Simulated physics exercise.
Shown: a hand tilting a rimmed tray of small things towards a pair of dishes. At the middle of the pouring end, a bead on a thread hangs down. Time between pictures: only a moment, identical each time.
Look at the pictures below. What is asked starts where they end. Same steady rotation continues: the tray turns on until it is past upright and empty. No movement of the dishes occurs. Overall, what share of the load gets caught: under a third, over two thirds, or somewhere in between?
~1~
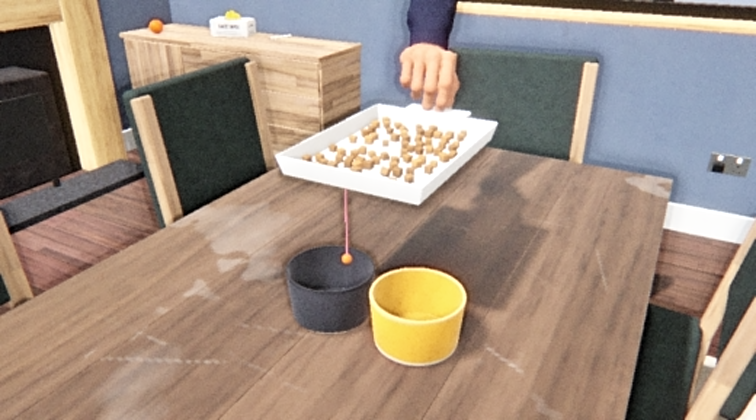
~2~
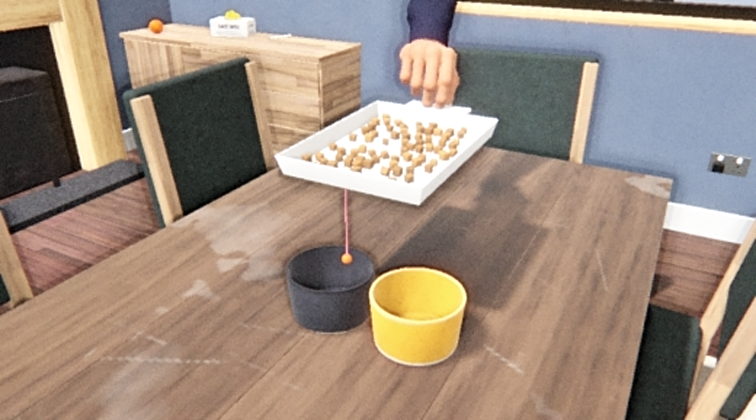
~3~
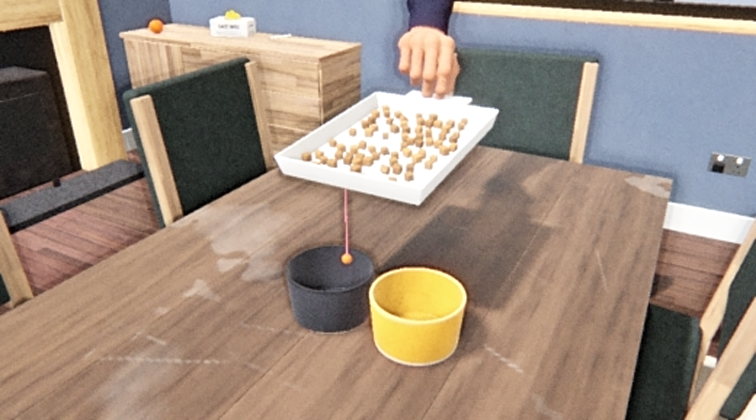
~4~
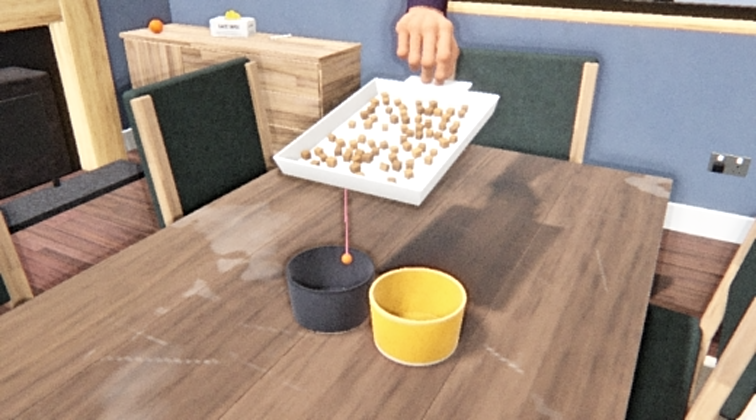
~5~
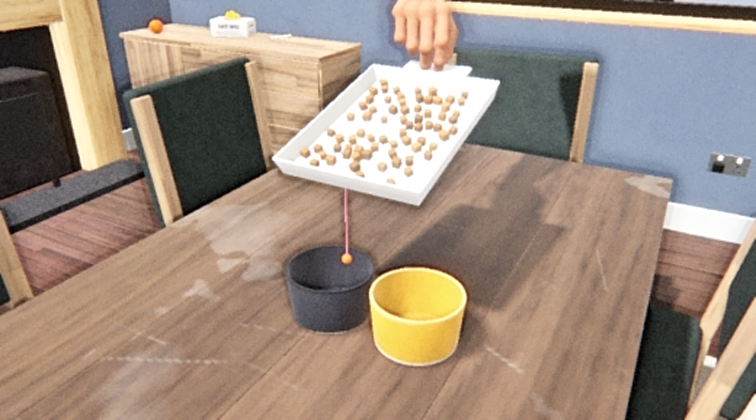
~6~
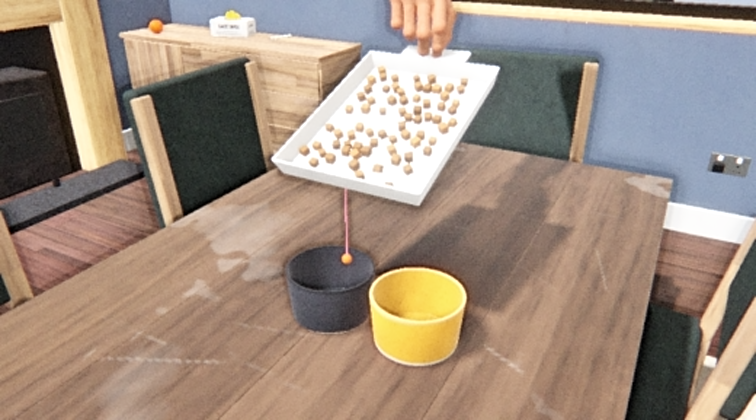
The catch stays below a third.
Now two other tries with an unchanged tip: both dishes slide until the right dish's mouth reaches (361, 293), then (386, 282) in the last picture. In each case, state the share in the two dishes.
In order: 70 percent and 10 percent.
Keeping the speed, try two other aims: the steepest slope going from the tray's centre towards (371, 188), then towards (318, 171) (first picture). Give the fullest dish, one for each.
The first tilt favours the right-side dish and the second favours the left-side dish.
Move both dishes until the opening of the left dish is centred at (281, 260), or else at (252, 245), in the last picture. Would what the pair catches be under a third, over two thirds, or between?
One to two thirds, then under a third.
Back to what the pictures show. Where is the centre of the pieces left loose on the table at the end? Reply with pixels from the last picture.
Look around (286, 374) in the last picture.
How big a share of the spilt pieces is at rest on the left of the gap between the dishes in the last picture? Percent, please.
I'd guess close to 90 %.
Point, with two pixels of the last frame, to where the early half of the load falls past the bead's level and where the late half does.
(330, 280) for the early half, (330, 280) for the late half.
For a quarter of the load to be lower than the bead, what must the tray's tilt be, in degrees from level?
Near 110 degrees.
Soon after the last picture, tray tipped steeply; nearly all on the tray; a stray few in the air.
A little later, tray tipped past a quarter turn; nearly all on the tray; a stray few in the right dish; a small part outside both; a stray few in the air.
Later still, tray tipped past a quarter turn; a small part in the right dish; a small part in the left dish; most outside both.
By the end, tray tipped past a quarter turn; a small part in the right dish; a small part in the left dish; most outside both.
